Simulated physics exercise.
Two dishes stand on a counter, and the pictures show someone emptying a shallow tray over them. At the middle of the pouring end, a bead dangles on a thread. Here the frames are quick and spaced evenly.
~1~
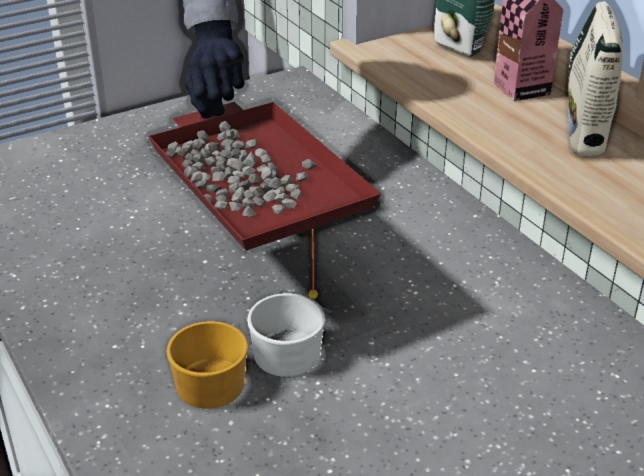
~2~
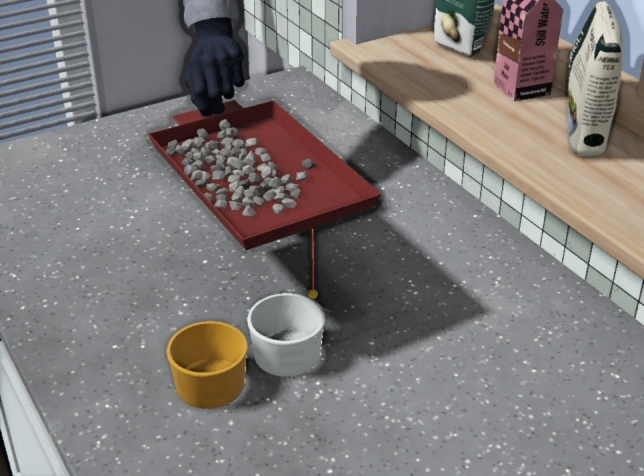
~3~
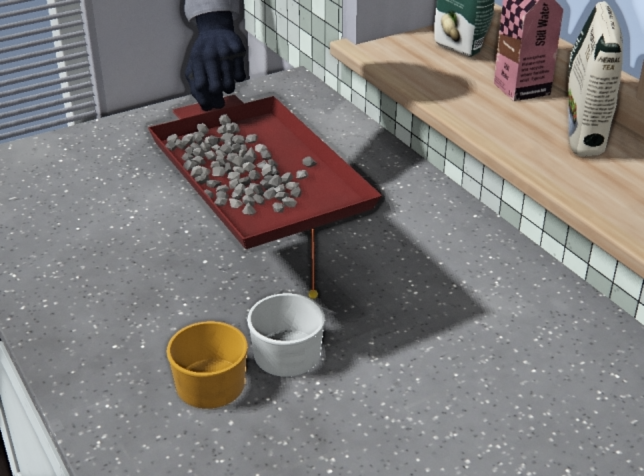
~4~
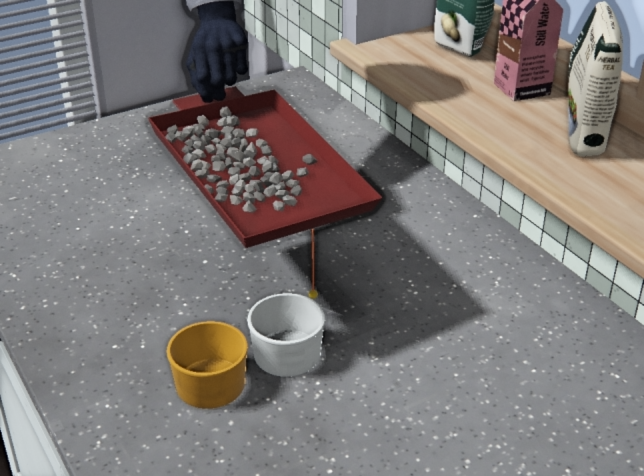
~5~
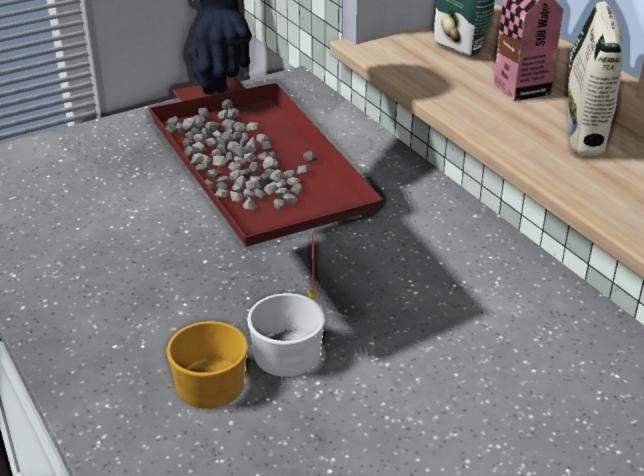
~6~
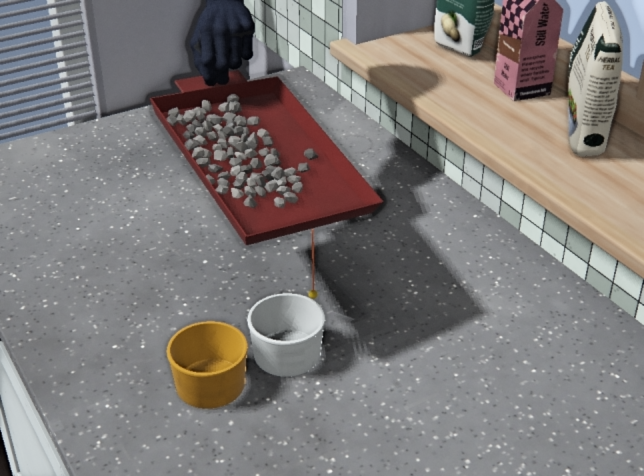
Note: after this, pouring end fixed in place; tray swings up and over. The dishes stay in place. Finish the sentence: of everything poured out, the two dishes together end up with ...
They end up with a minority of it.
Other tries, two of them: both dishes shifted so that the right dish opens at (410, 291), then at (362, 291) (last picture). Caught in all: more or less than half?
At place one in excess of half; at place two in excess of half.
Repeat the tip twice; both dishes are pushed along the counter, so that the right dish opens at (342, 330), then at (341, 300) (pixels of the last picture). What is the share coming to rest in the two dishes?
Respectively 20 % and 30 %.
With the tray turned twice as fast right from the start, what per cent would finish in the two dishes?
Something like 0 in a hundred.
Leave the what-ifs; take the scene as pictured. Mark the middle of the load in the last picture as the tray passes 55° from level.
I'd mark it close to (339, 198).
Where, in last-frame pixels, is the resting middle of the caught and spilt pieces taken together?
Centre at rest: Close to (392, 331).
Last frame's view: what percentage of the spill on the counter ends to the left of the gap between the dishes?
Close to 0 per cent of the spill, I think.
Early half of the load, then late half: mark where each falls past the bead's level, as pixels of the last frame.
The first part passes (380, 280); everything after passes (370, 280).
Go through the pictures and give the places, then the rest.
The first frame shows corners of the pouring end (245, 235) and (373, 192), level; middle of the load (239, 167), bits of gravel; left dish (225, 385); right dish (305, 353); bead on its thread (313, 294).
The second frame shows corners of the pouring end (246, 235) and (373, 193), level; middle of the load (239, 166).
The third frame shows corners of the pouring end (246, 234) and (374, 194), tipped barely, lowest at the right corner; middle of the load (239, 162).
The fourth frame shows corners of the pouring end (247, 233) and (374, 196), tipped a little, lowest at the right corner; middle of the load (240, 157).
The fifth frame shows corners of the pouring end (248, 232) and (375, 197), tipped a little, lowest at the right corner; middle of the load (240, 152).
The sixth frame shows corners of the pouring end (249, 231) and (376, 199), tipped a little, lowest at the right corner; middle of the load (242, 148); left dish (225, 385); right dish (305, 353).
Just after the last frame, tray tipped steeply; almost all on the tray; about a tenth in the air.
A moment on, tray tipped right over; roughly a quarter on the tray; roughly two thirds outside both; about a tenth in the air.
Further on, tray tipped past a quarter turn; every one outside both.
When it is over, tray tipped past a quarter turn; not one in the left dish; not one in the right dish; every one outside both.
